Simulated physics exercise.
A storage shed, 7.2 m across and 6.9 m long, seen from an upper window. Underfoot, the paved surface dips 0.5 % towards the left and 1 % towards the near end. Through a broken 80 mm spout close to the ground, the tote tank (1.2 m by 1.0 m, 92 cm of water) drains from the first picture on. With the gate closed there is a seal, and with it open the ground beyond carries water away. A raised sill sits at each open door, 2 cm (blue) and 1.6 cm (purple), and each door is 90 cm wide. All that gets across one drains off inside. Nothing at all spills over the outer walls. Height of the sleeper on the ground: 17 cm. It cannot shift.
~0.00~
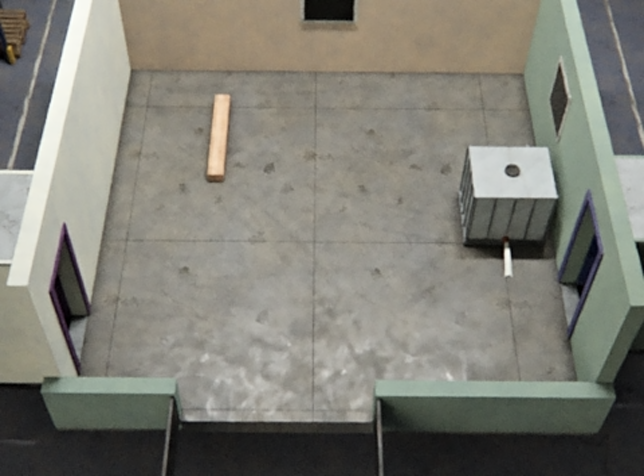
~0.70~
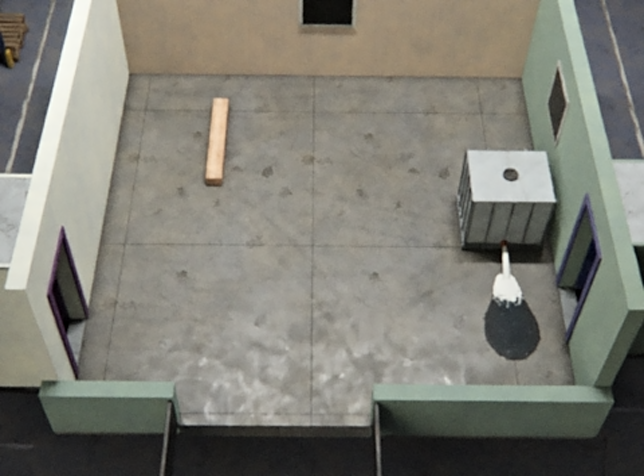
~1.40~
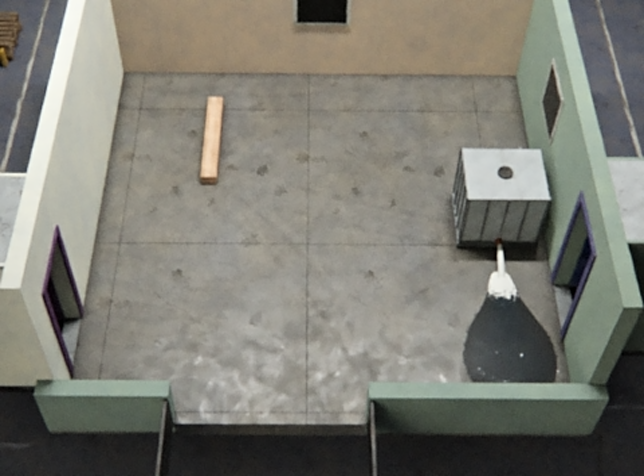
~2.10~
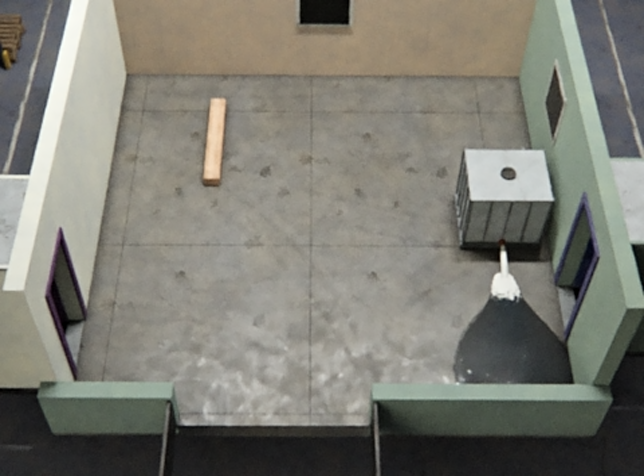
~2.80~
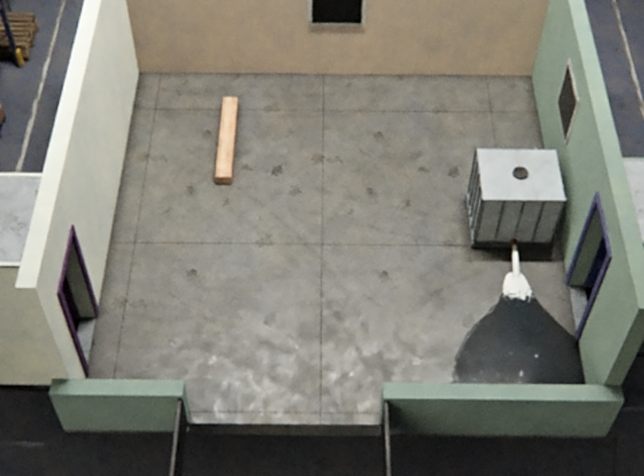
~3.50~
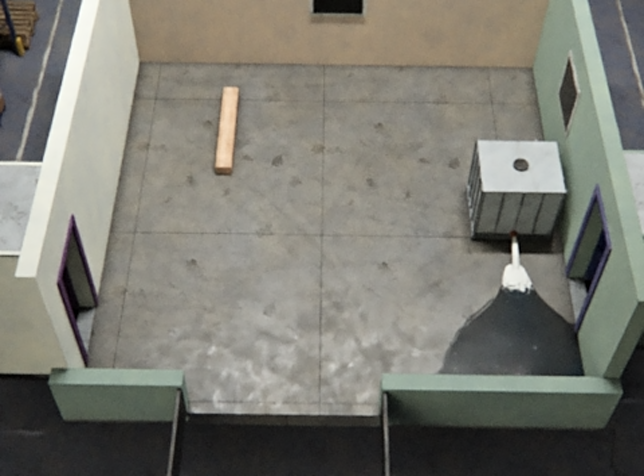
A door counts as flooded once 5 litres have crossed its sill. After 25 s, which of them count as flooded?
After that time: The blue door is not flooded; the purple door is not flooded.
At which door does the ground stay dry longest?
Last comes the purple one.
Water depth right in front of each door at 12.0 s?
Reading (cm) - blue: 2.0; purple: 0.0.
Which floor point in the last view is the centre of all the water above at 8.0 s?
Centre estimate: Near (484, 363).
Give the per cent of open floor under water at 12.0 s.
About 20 percent of the floor.
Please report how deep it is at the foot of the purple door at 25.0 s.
Depth: Approx. 2.0 cm.
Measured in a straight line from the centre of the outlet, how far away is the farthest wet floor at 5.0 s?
Distance, straight: Near 3.8 m.
After 5.0 s water covers 10 % of the floor and is deepest (5 cm) near (536, 402); blue door not reached, purple door not reached.
After 8.0 s water covers 15 % of the floor and is deepest (6 cm) near (536, 402); blue door 1.5 cm at the sill, 0 L in, purple door not reached.
After 12.0 s water covers 20 % of the floor and is deepest (7 cm) near (536, 402); blue door 2 cm at the sill, 0 L in, purple door not reached.
After 16.0 s water covers 30 % of the floor and is deepest (7 cm) near (524, 402); blue door 2.2 cm at the sill, 0 L in, purple door not reached.
After 25.0 s water covers 30 % of the floor and is deepest (6 cm) near (511, 402); blue door 2.3 cm at the sill, 1 L in, purple door 1.8 cm at the sill, 0 L in.
